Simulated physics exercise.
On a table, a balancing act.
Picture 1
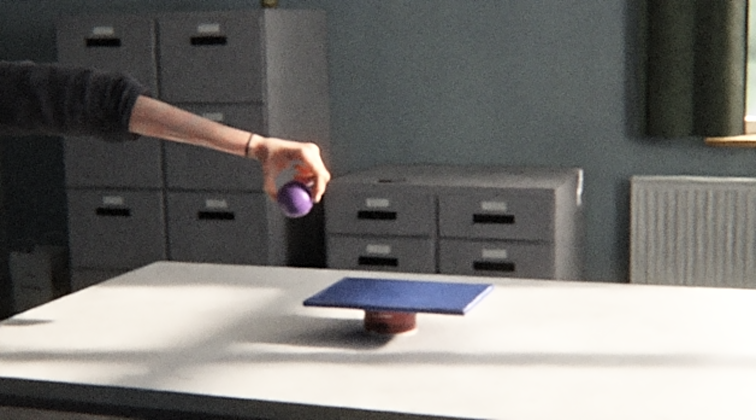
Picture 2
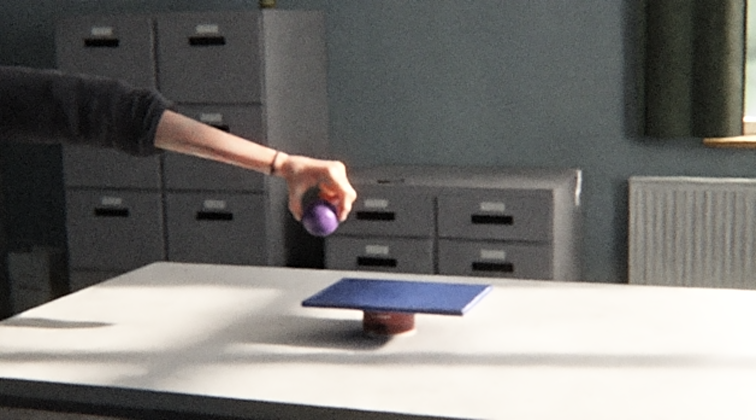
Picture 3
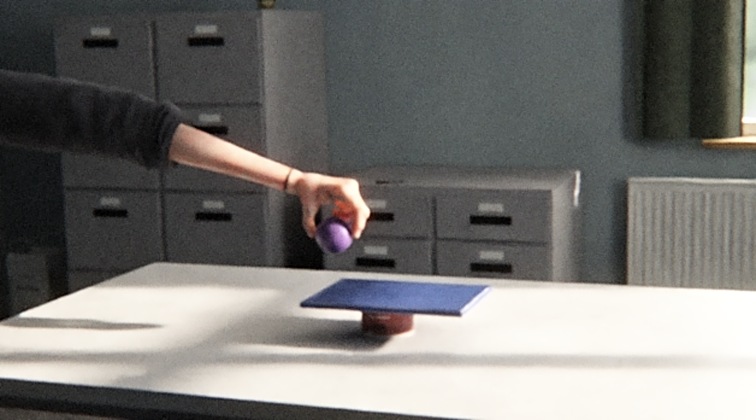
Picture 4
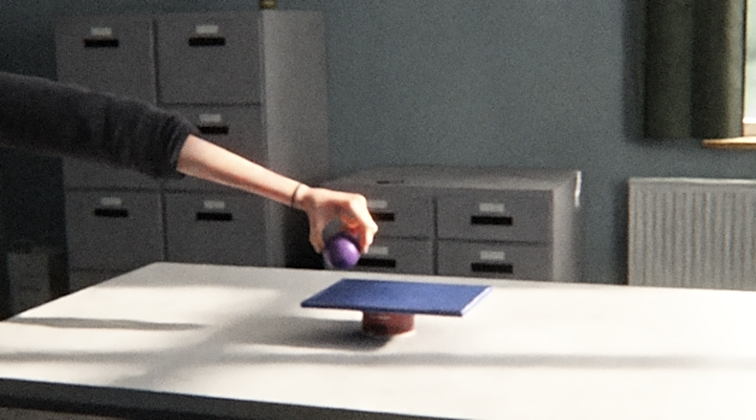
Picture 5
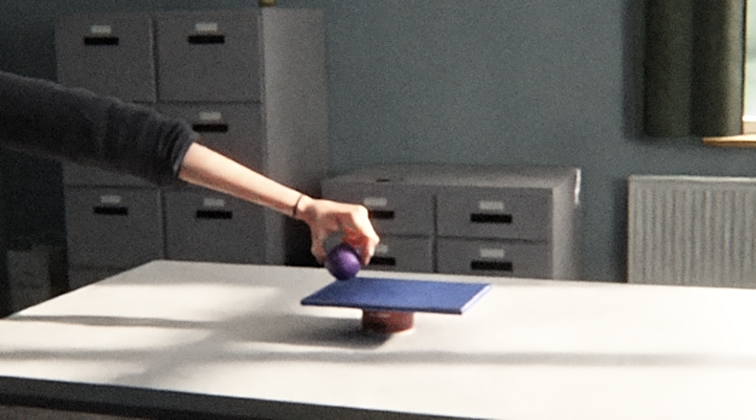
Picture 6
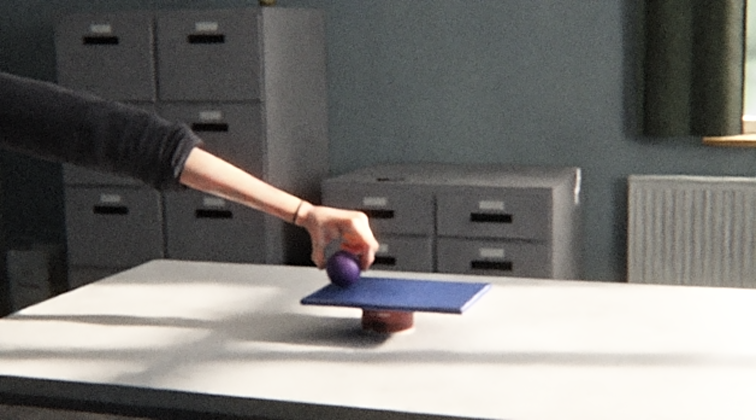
A purple onion, held in a hand reaching in from the left, moves rightward and downward over a white table toward a blue board balanced on a small red tub. The hand lowers it more slowly onto the board's left side, fingers still around it, while the board stays level.
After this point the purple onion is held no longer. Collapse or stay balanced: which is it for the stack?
The stack bears the weight.
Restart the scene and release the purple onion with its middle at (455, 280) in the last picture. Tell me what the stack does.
Then it gives way.
Then, 0.20 s after the last picture, nothing has stirred.
Then, 0.50 s after the last picture, purple onion resting near (344, 269).
At rest, all 3 in place. Seen from the same camera at the end, purple onion near (343, 269). The stack keeps its balance.
